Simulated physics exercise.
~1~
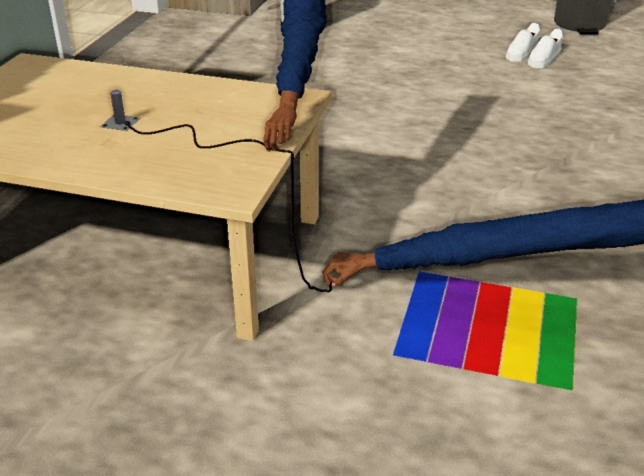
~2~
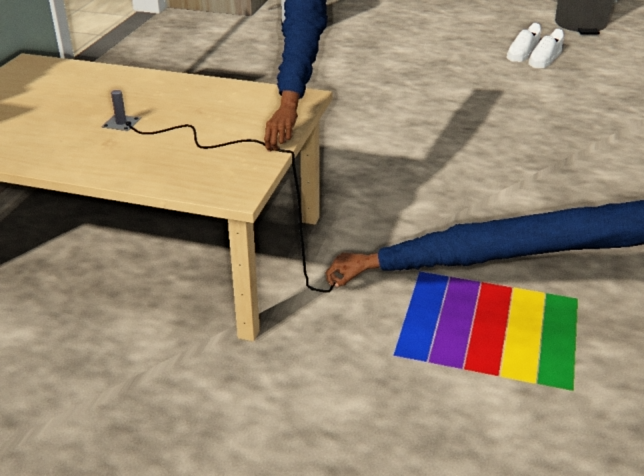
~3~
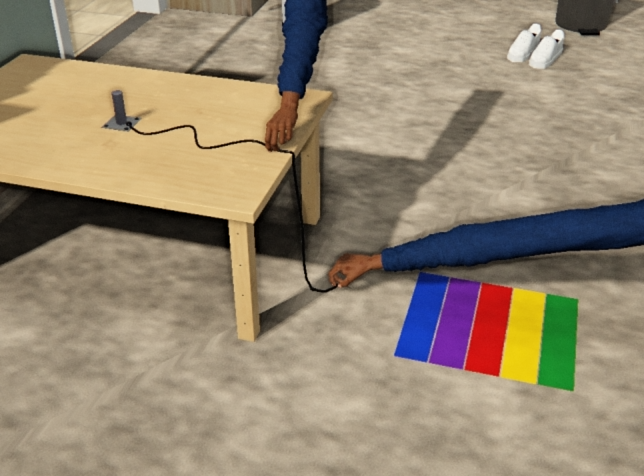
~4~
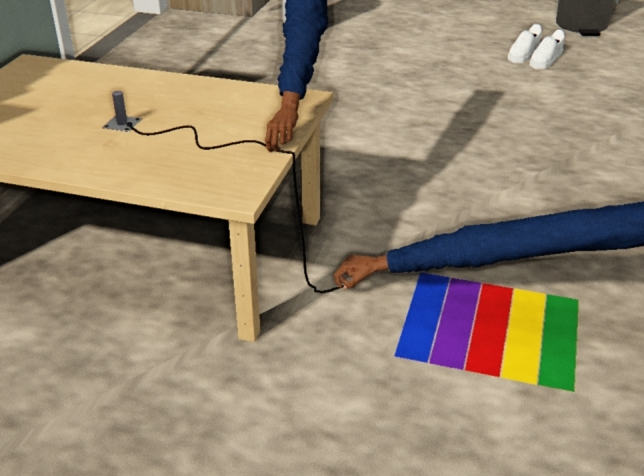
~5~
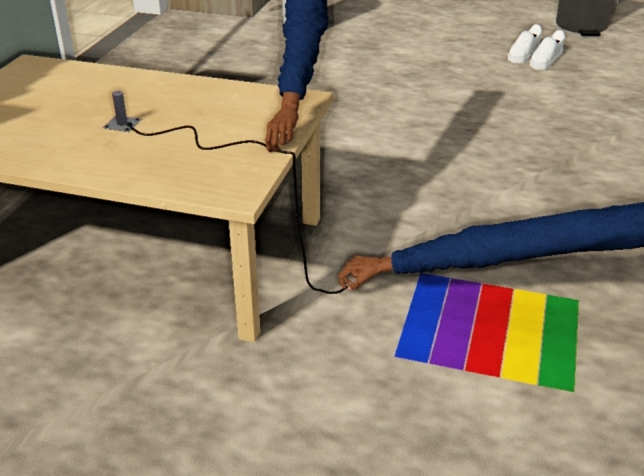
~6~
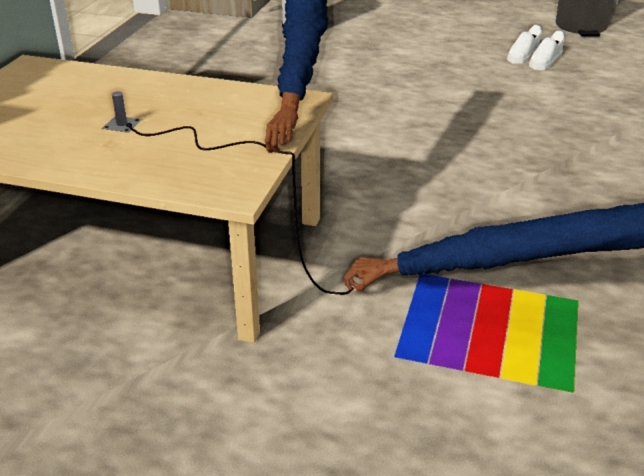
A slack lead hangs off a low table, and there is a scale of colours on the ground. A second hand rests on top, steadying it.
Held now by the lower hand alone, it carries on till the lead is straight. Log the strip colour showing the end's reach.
Reach: Red strip.
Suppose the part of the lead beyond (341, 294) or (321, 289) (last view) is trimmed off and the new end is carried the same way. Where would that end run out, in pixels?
About (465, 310), then (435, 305).
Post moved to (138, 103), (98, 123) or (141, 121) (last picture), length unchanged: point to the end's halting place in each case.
About (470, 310), (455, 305) and (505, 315).
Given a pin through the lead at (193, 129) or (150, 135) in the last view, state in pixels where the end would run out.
In order, the pixels are (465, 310) and (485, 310).
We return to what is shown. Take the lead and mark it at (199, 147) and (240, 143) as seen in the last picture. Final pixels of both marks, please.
They go to (239, 144) and to (280, 151).
Early on, end near (428, 302); over blue.
Midway, end near (467, 309); over purple.
At the end of the slack, end near (490, 313); over red. It halts on the red strip.
